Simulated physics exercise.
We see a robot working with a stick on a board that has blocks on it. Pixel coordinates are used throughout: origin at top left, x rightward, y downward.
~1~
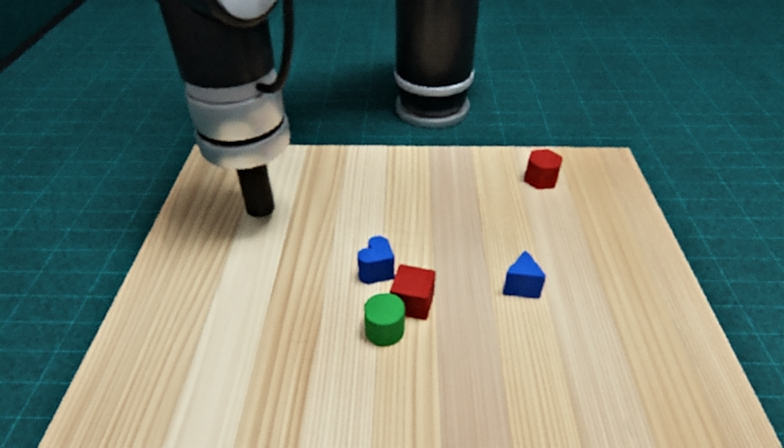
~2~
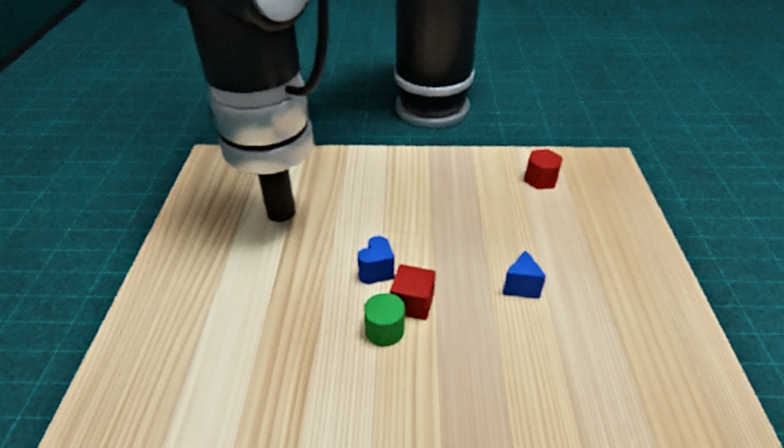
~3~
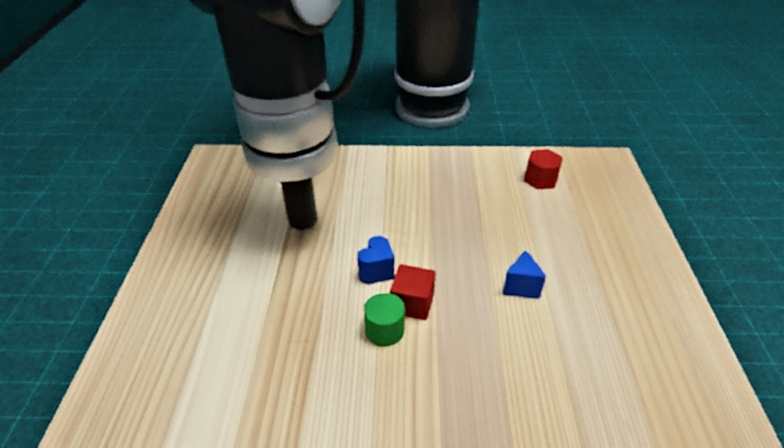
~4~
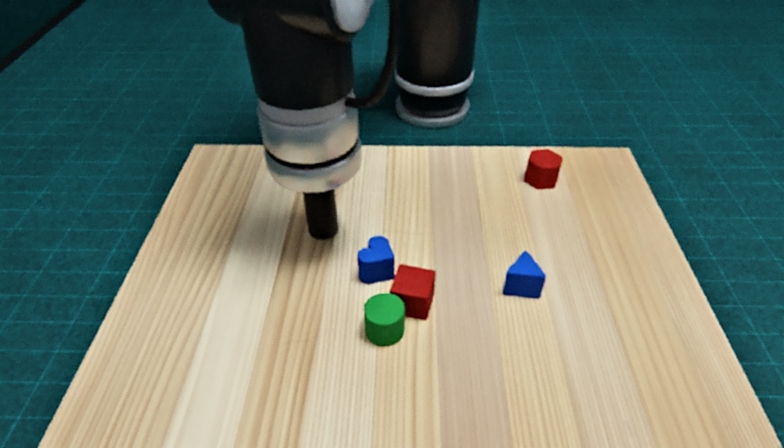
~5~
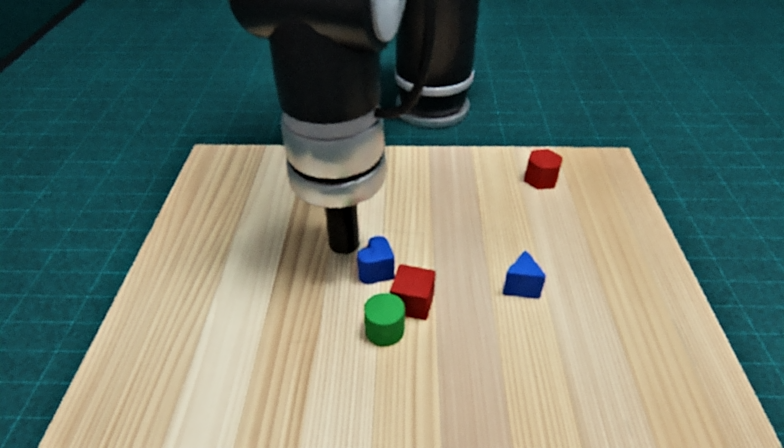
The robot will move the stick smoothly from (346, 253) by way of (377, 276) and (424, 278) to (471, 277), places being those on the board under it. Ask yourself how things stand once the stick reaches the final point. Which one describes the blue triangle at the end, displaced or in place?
Displaced, by a centimetre or more.
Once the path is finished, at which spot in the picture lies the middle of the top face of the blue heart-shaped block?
The top centre is at (504, 259).
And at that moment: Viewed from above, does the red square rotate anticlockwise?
Answer: No.
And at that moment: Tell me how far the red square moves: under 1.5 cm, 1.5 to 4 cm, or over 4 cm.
Verdict: From 1.5 to 4 cm.
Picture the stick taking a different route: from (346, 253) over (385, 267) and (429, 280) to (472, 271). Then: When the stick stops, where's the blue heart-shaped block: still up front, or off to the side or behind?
It ends up beside or behind the stick.
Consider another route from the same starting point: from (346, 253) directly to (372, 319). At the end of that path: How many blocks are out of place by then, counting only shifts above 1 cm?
Two of them.
What follows on the original path. One third of the way, stick at (377, 266); blue heart-shaped block at (405, 258), turned 20° anticlockwise; red square at (423, 284), turned 25° clockwise.
Two thirds of the way, stick at (424, 268); blue heart-shaped block at (455, 259), turned 20° anticlockwise; red square at (437, 290), turned 70° clockwise.
At the end, stick at (472, 268); blue heart-shaped block at (504, 259), turned 20° anticlockwise; green disc still; red square at (437, 290), turned 70° clockwise; blue triangle at (537, 268).
